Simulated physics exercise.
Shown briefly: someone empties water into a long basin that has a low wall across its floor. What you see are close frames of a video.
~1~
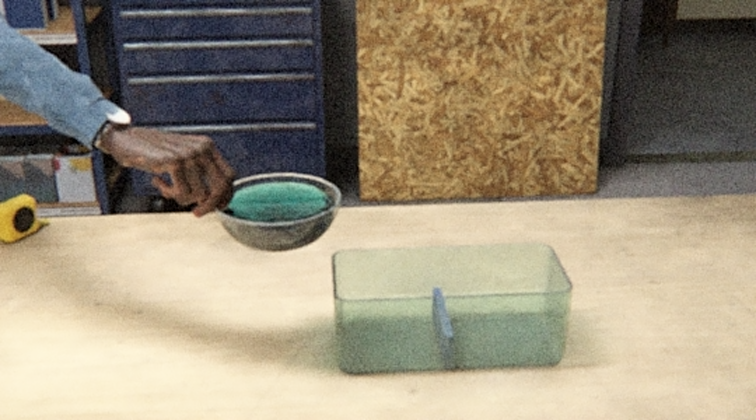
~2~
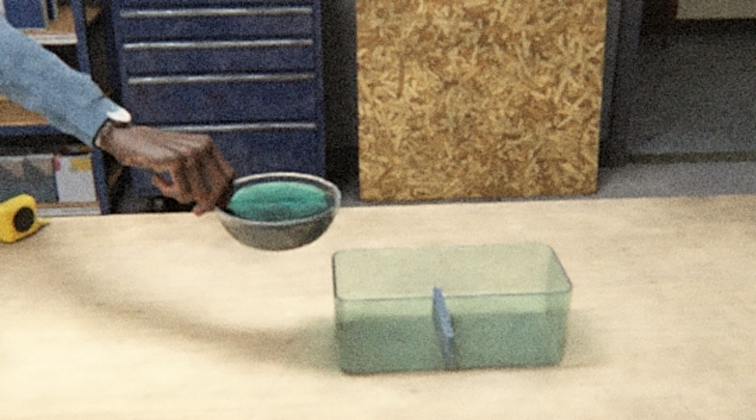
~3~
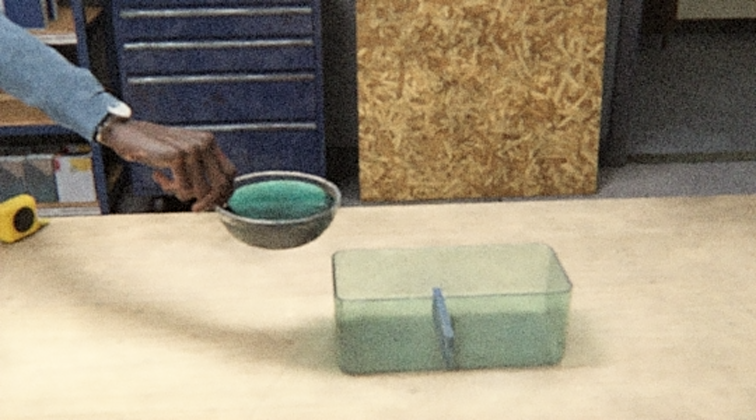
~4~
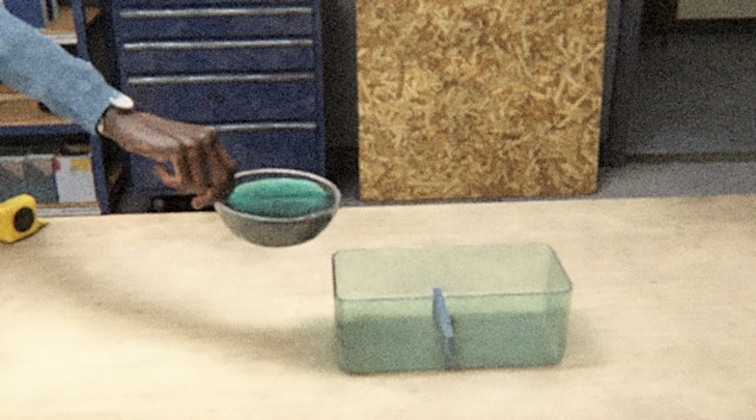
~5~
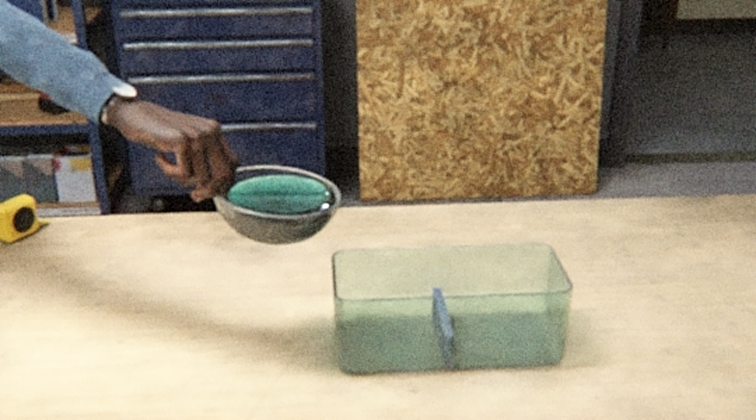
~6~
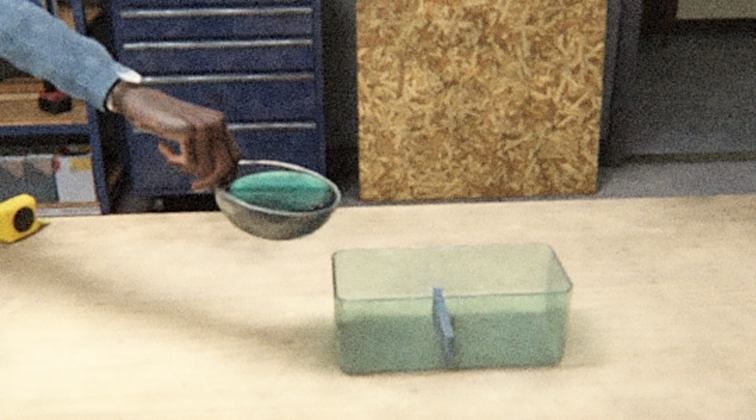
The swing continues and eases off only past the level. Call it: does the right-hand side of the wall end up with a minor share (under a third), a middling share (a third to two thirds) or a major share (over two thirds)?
The right side gets a minor share.
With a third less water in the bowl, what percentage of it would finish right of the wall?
5 per cent.
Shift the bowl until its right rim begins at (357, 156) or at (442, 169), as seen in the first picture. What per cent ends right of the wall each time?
Around 60 percent first, around 95 percent second.
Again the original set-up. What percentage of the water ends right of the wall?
Roughly 5 %.
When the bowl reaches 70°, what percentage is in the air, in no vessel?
Something close to 45 percent of it.
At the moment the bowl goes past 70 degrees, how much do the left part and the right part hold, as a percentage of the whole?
Left 30 per cent, right 0 per cent.
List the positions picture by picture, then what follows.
Tilt 0°; pouring edge (340, 197); surface from (218, 205) to (337, 201); the long basin's rim runs from (333, 276) to (562, 267); the wall's top is at (443, 312), in the first picture.
Tilt 0°; pouring edge (340, 197); surface from (218, 204) to (337, 201), in the second picture.
Tilt 2°; pouring edge (340, 197); surface from (218, 203) to (337, 200), in the third picture.
Tilt 4°; pouring edge (340, 197); surface from (219, 200) to (337, 198), in the fourth picture.
Tilt 8°; pouring edge (340, 197); surface from (220, 197) to (337, 195), in the fifth picture.
Tilt 12°; pouring edge (339, 197); surface from (220, 192) to (338, 193), in the sixth picture.
A moment on, the bowl is tipped part way and 25 per cent is still to pour, 30 is left of the wall and 0 right of it.
Next, the bowl is tipped right over and 0 per cent is still to pour, 94 is left of the wall and 3 right of it.
Then the bowl is tipped right over and 0 per cent is still to pour, 94 is left of the wall and 5 right of it.
Later the bowl is tipped right over and 0 per cent is still to pour, 94 is left of the wall and 5 right of it.
Finally, 94 per cent lies left of the wall, 5 right of it and 1 outside.
